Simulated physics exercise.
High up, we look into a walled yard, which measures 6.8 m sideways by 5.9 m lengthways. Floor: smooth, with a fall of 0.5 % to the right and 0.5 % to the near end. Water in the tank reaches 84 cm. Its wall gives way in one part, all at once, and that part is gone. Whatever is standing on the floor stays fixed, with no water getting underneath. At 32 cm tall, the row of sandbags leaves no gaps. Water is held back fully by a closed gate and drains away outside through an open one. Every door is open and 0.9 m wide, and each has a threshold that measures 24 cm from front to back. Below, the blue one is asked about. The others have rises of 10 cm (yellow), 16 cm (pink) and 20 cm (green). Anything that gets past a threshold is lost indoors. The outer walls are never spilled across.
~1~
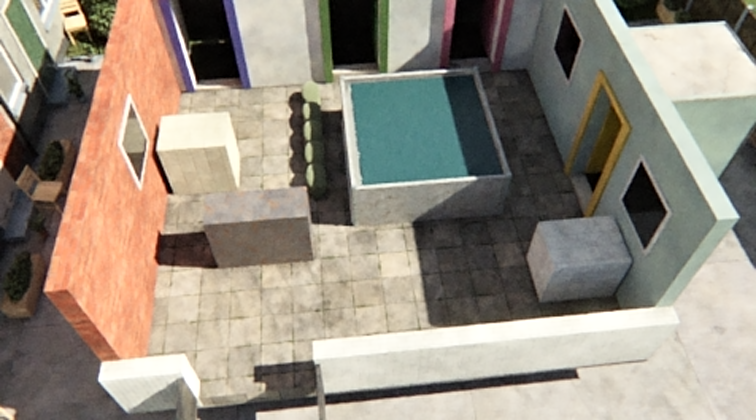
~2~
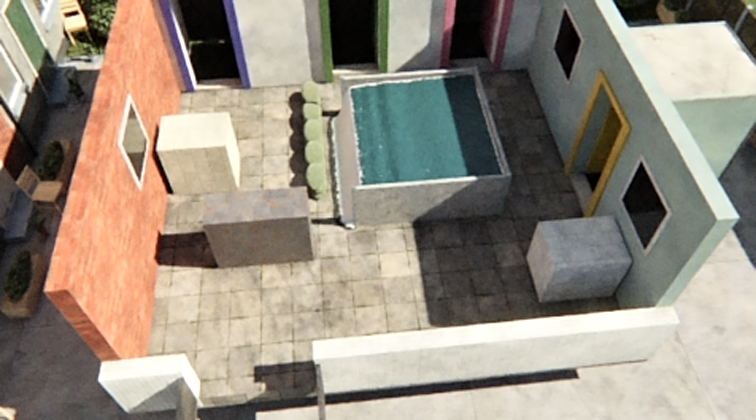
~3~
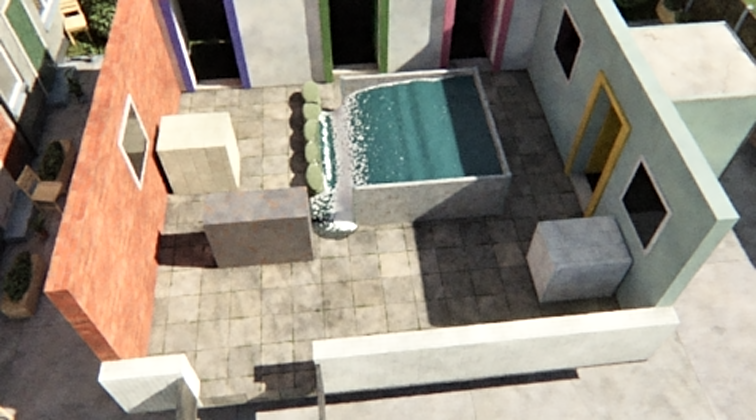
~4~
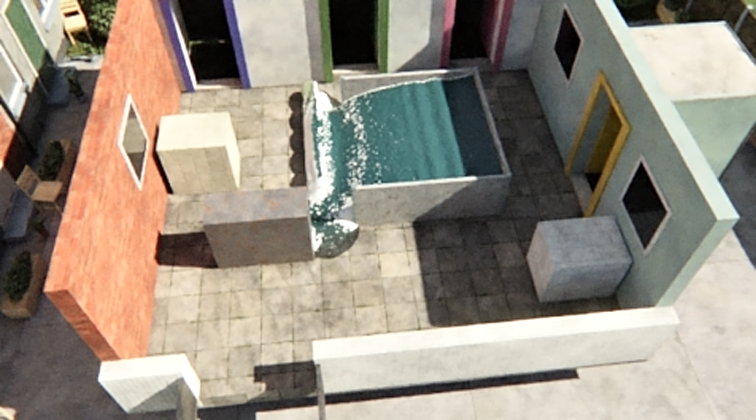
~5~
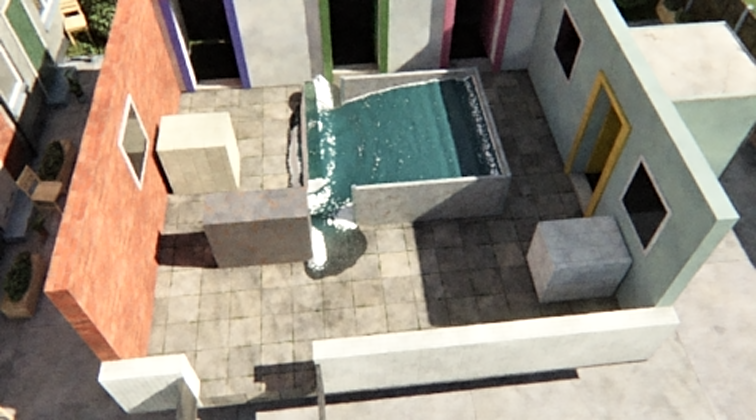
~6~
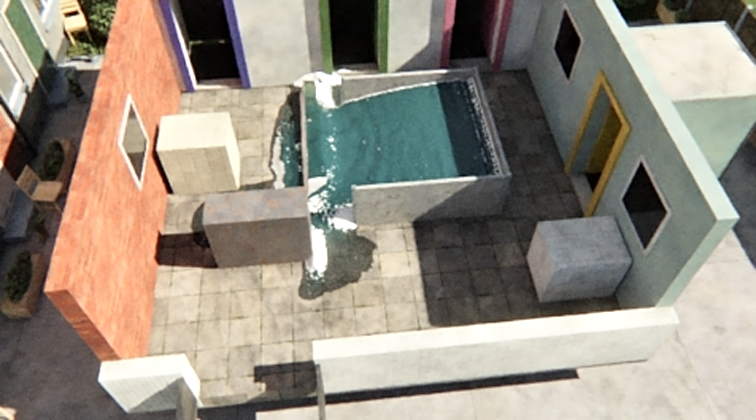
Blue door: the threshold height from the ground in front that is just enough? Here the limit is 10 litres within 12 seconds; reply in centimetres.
30 cm.
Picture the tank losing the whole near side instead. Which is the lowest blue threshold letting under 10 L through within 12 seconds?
Minimum height: Approx. 8.0 cm.
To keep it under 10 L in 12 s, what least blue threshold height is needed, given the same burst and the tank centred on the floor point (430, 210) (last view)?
Minimum: Approx. 19 cm.
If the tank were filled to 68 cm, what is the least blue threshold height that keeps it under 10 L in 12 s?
Then a height close to 17 cm.
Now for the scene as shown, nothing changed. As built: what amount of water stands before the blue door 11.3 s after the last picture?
10.0 cm.
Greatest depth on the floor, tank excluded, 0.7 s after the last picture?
59 cm.
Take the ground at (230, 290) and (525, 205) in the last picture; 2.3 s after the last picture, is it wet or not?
Note: Point one reached; point two not yet reached.
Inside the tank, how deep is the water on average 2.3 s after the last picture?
Average depth: Approx. 33 cm.
Then, 0.7 s after the last picture water covers 45 % of the floor, deepest (59 cm) near (330, 178); 4 cm at the blue door, 0 litres in over its 5 cm threshold.
Then, 2.3 s after the last picture water covers 70 % of the floor, deepest (32 cm) near (144, 386); 23 cm at the blue door, 71 litres in over its 5 cm threshold.
Then, 11.3 s after the last picture water covers 95 % of the floor, deepest (14 cm) near (332, 367); 10 cm at the blue door, 330 litres in over its 5 cm threshold.
At the blue door as built, the water peaked near 23 cm, 1.9 s after the last picture.
With a threshold of 25 cm, 19 litres would have come in within the 12 s; with 34 cm, 5 litres. So under 10 litres takes about 30 cm.
